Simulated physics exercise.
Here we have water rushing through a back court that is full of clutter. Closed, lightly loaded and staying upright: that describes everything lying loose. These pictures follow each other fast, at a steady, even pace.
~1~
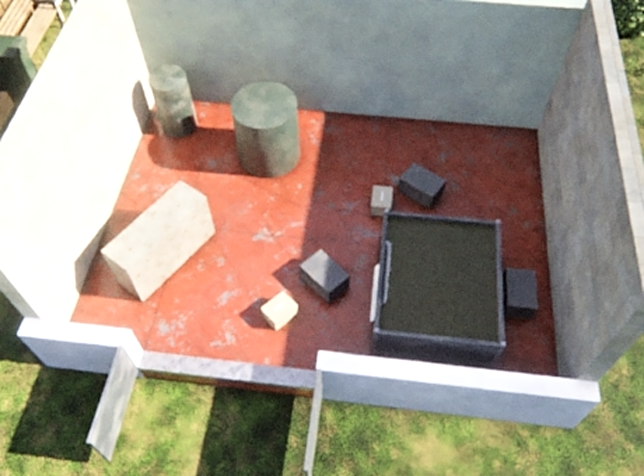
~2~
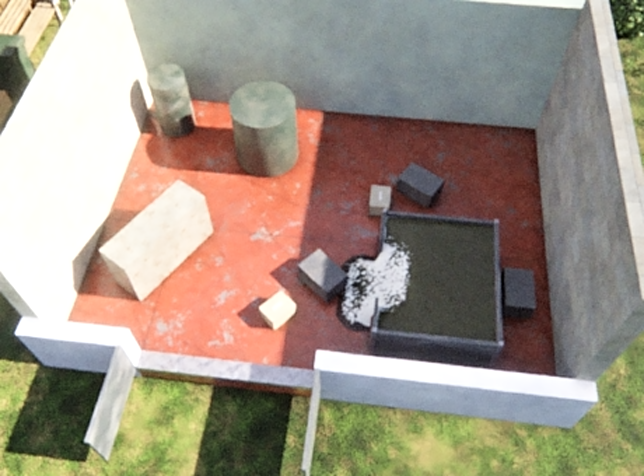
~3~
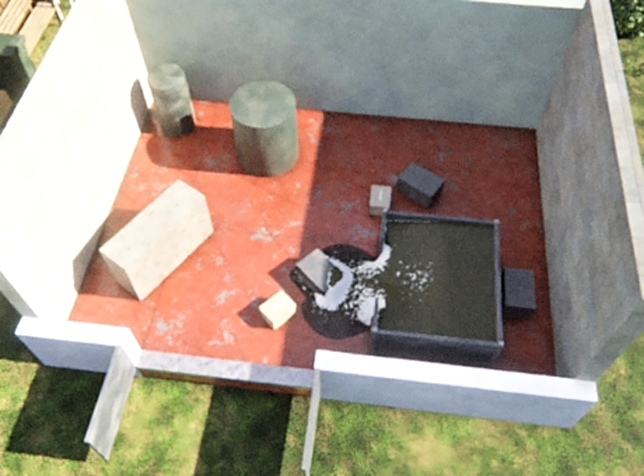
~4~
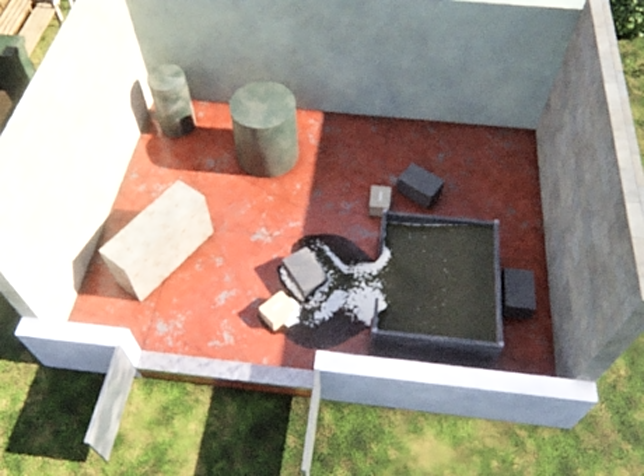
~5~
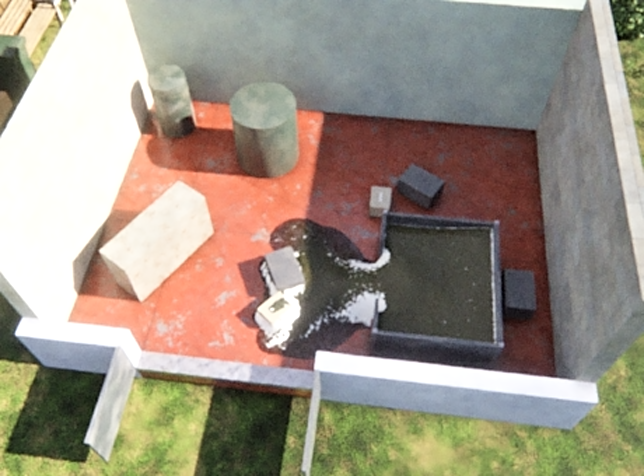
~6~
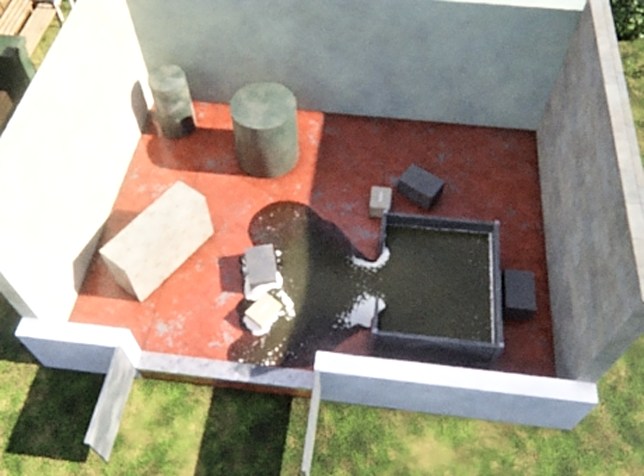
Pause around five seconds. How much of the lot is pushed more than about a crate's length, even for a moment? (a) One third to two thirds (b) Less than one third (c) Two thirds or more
a.
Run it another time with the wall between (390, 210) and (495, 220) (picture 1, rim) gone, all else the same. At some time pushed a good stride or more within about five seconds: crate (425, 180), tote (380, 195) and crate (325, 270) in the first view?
Travels that far, travels that far, falls short.
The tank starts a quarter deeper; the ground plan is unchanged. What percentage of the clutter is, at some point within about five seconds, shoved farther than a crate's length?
I'd say close to 40 per cent of the things.
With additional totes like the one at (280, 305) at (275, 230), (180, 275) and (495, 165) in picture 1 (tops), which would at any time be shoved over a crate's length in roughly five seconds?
The first travels far, the second travels far and the third sits tight.
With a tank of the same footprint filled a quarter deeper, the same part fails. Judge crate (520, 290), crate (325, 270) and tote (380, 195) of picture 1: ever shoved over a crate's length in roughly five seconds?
As asked: Fell short, went the distance, fell short.
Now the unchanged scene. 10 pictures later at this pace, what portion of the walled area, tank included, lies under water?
50 in a hundred, roughly.
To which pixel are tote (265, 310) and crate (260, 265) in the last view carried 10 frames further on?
Roughly at (147, 344) and (175, 268).
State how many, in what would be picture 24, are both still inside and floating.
You get 0.
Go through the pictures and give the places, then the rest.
A crate at (325, 271) rests on the ground; a tote at (279, 307), on the bottom; 0 of 5 have shifted, in the first frame.
A crate at (323, 270) rests on the ground; a tote at (277, 306), on the bottom; 0 of 5 have shifted, in the second frame.
A crate at (321, 270) rests on the ground, close to its start; a tote at (277, 306), on the bottom; 0 of 5 have shifted, in the third frame.
A crate at (305, 269), on the bottom, close to its start; a tote at (277, 307) rests on the ground; 1 of 5 have shifted, in the fourth frame.
A crate at (284, 267) rests on the ground, a stride from its start; a tote at (276, 307), on the bottom; 1 of 5 have shifted, in the fifth frame.
A crate at (261, 264), on the bottom, a stride from its start; a tote at (264, 309) rests on the ground, close to its start; 2 of 5 have shifted, in the sixth frame.
A moment on, 2 of 5 are well off their spots; 0 afloat.
Next, 2 of 5 are well off their spots; 1 afloat.
Later, 2 of 5 are well off their spots; 0 afloat.
In the end, 2 of 5 are well off their spots, and 2 have been at some point; 0 afloat.
